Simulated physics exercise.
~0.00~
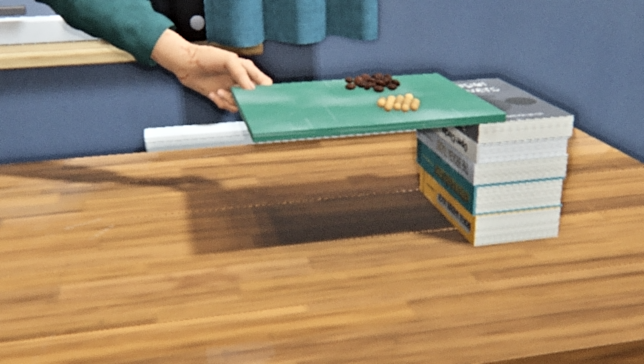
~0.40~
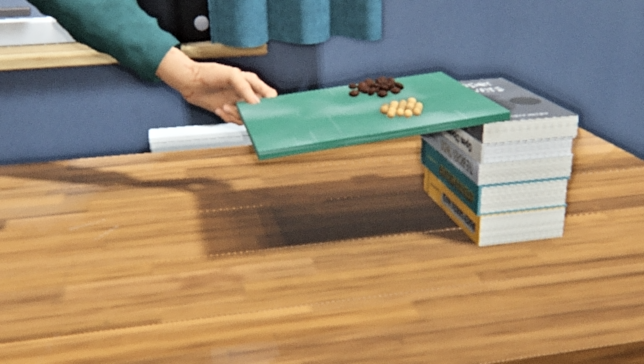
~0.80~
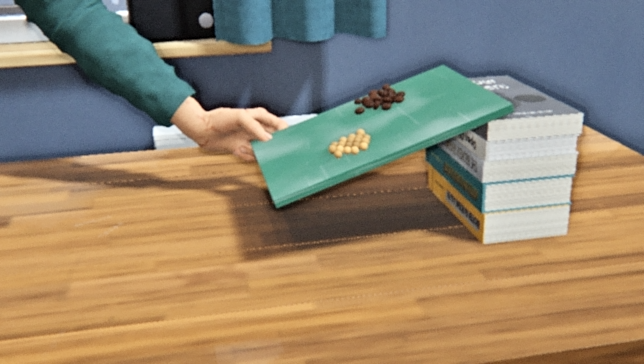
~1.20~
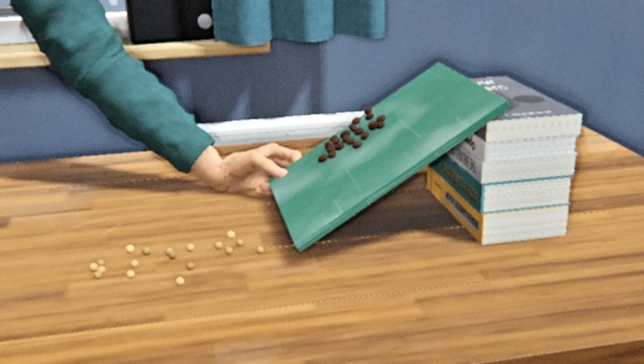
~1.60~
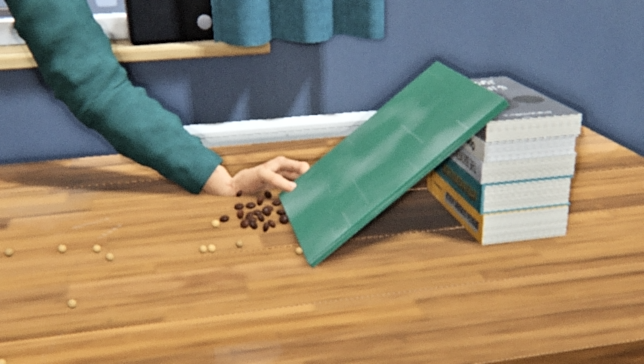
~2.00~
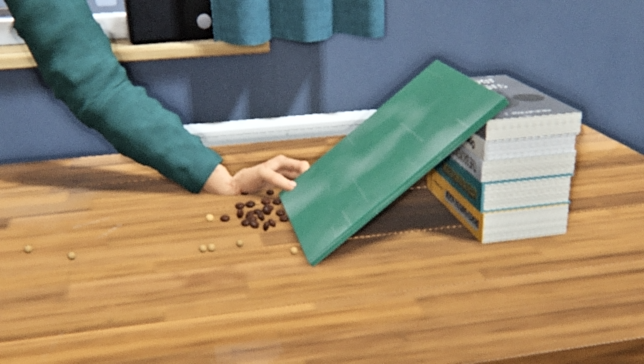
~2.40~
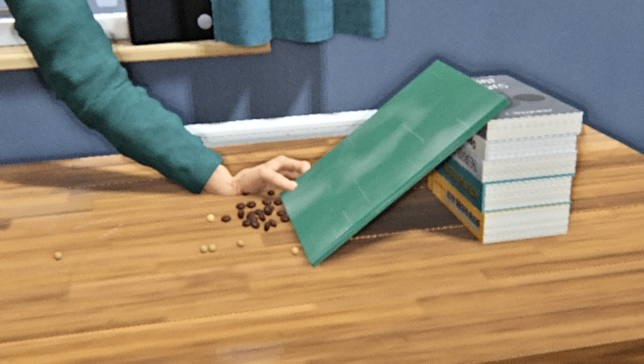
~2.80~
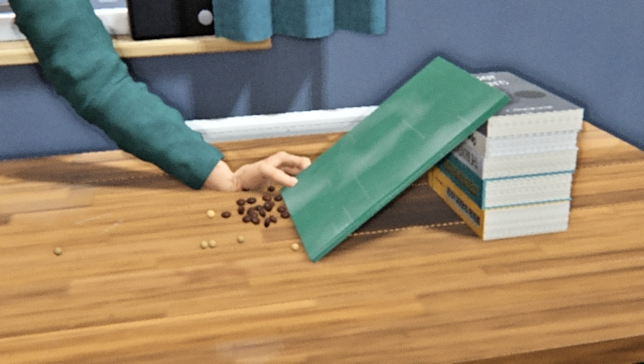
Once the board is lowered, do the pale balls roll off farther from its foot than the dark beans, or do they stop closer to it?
The pale balls end up farther away, scattering across the table with some going out of sight. The dark beans stay mostly clustered at the foot of the board.
